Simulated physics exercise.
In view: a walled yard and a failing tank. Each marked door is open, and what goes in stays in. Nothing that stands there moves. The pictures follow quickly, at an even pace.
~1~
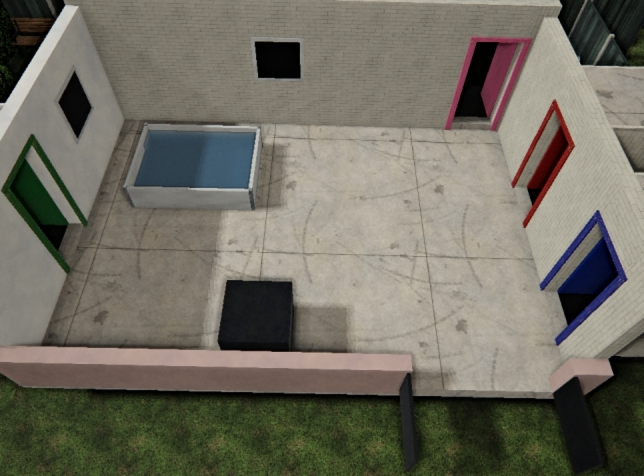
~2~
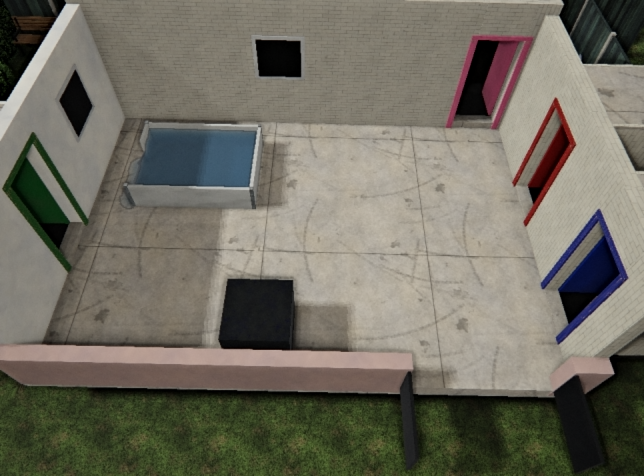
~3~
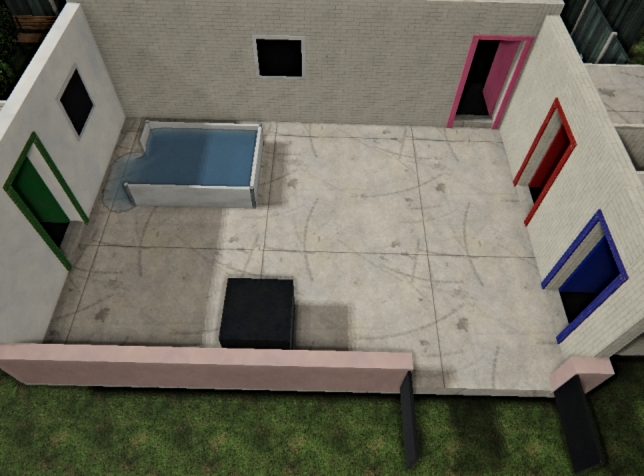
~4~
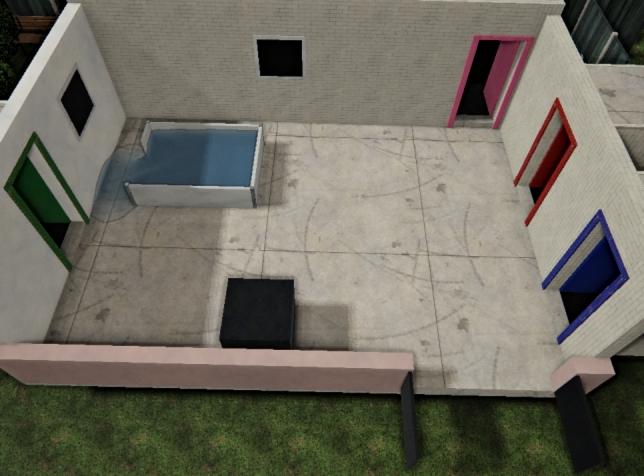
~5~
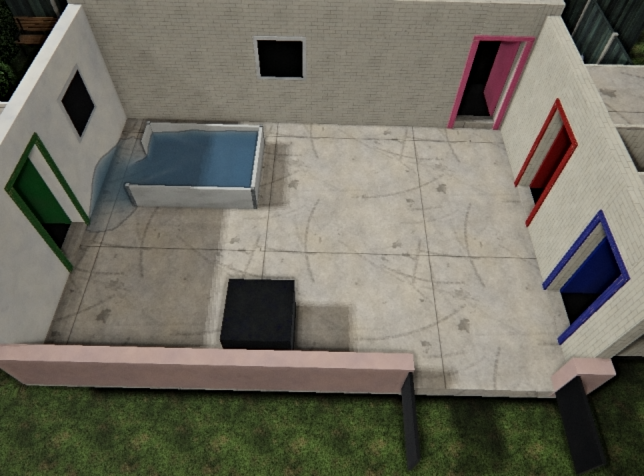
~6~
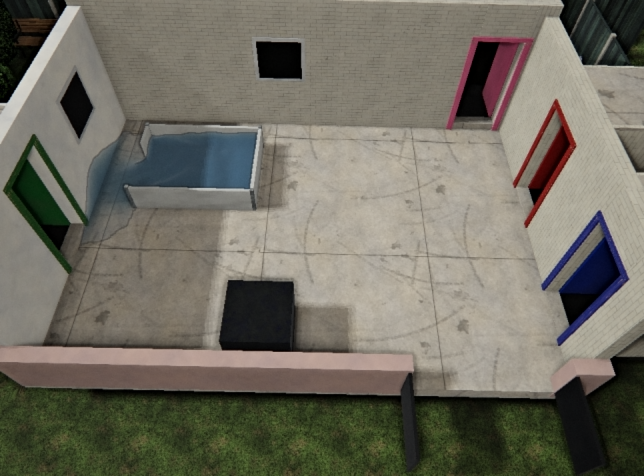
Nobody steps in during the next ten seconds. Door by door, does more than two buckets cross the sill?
One by one: The green door holds within the limit; the blue door holds within the limit; the red door holds within the limit; the pink door holds within the limit.
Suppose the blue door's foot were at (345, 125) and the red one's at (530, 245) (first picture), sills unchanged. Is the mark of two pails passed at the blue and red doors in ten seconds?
Then: Blue keeps below it, red keeps below it.
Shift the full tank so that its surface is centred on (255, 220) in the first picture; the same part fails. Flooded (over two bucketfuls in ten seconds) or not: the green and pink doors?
The green door takes more; the pink door lets less in.
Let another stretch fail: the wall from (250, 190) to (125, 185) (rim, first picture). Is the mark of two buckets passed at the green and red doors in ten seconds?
My reading: Green lets less in; red holds.
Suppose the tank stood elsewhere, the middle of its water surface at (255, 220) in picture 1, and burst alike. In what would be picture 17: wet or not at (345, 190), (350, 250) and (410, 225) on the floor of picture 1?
In that order: Clear, no water, no water.
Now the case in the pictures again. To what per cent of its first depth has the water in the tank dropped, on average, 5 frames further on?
Near 70 in a hundred.
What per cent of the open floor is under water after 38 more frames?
Some 55 per cent.
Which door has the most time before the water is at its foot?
It is the door marked blue.
A moment on, water covers 10 % of the floor; the green door wet at the sill, nothing in, the blue door not reached, the red door not reached, the pink door not reached.
Next, water covers 20 % of the floor; the green door wet at the sill, nothing in, the blue door not reached, the red door not reached, the pink door not reached.
Then, water covers 30 % of the floor; the green door under two buckets in, the blue door not reached, the red door not reached, the pink door not reached.
Later, water covers 55 % of the floor; the green door under two buckets in, the blue door not reached, the red door not reached, the pink door wet at the sill, nothing in.
In the end, water covers 85 % of the floor; the green door under two buckets in, the blue door wet at the sill, nothing in, the red door wet at the sill, nothing in, the pink door wet at the sill, nothing in.
